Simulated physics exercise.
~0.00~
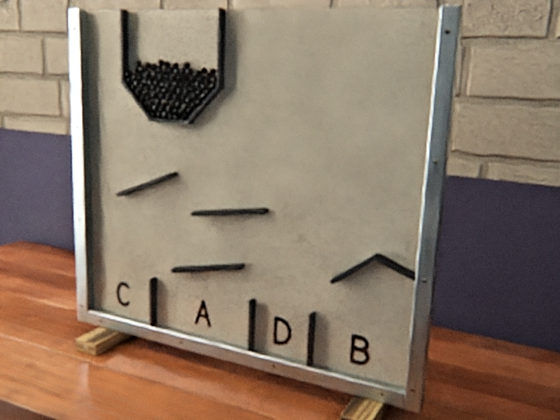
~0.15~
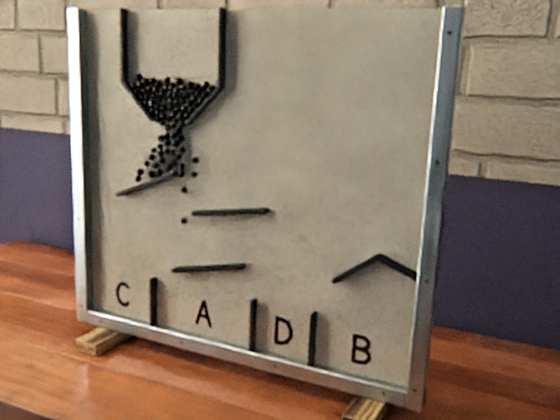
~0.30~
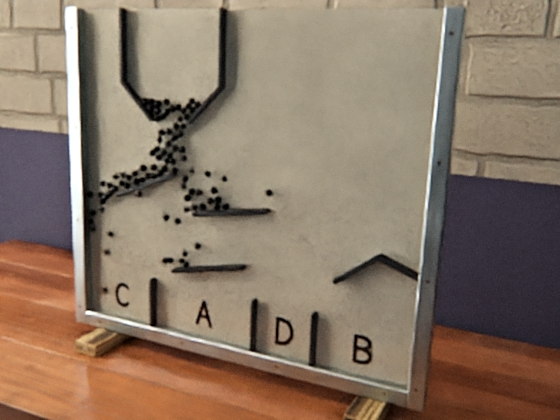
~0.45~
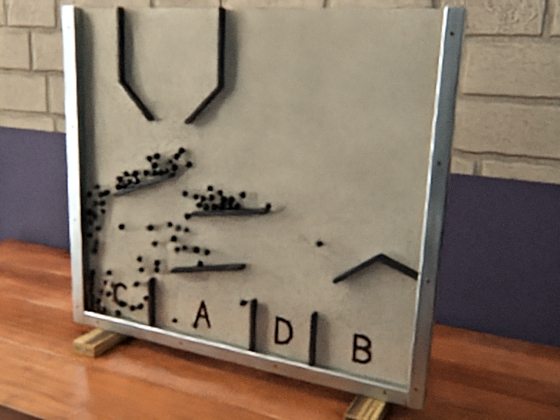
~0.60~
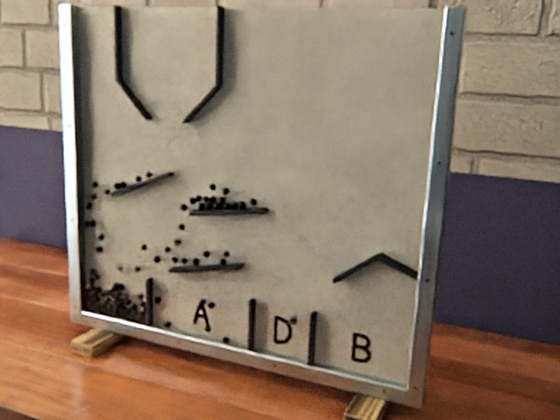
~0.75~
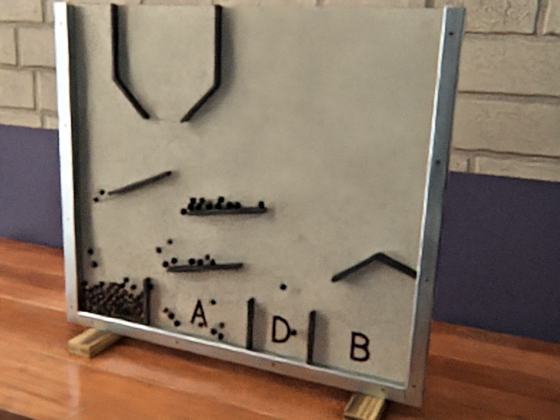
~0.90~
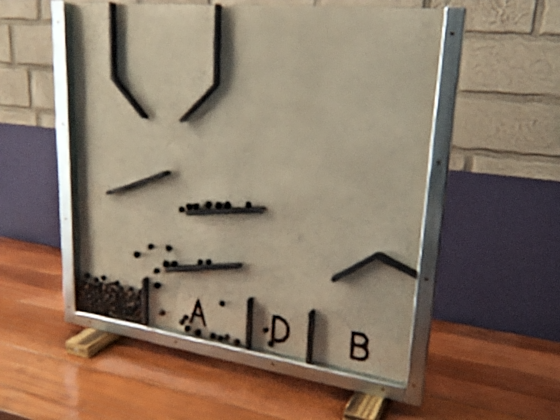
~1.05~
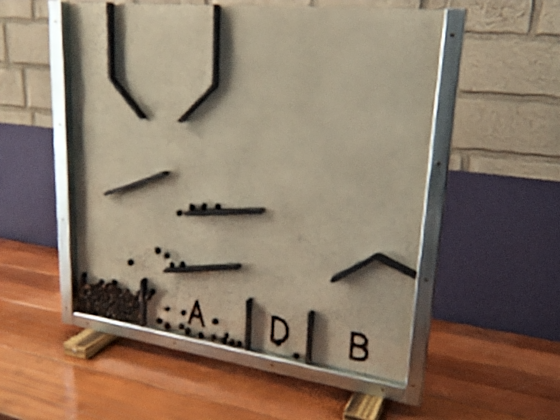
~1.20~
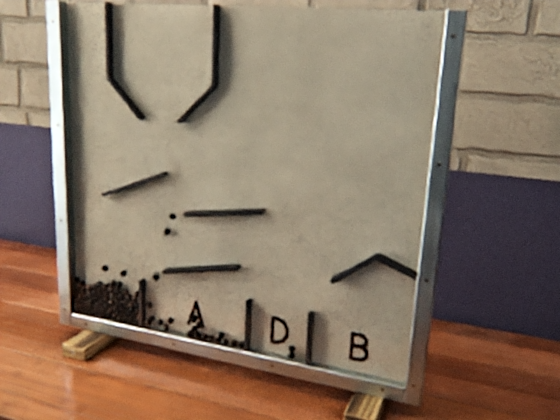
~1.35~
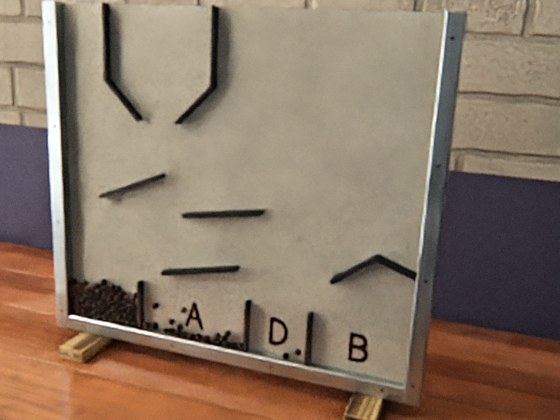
Small black beads sit packed in a hopper at the upper left of a pale, metal-edged upright case, which stands on a reddish wooden surface before a purple and pale brick wall, seen from the front at a slight angle. Dark ledges cross the case above four bins lettered C, A, D and B. The beads pour down onto the upper left ledge, and many spill off its left end into C. Others bounce across the two middle ledges and drop into A, with a few reaching D. The ledges clear, leaving C heaped, A thinly covered, a few beads in D and B empty.
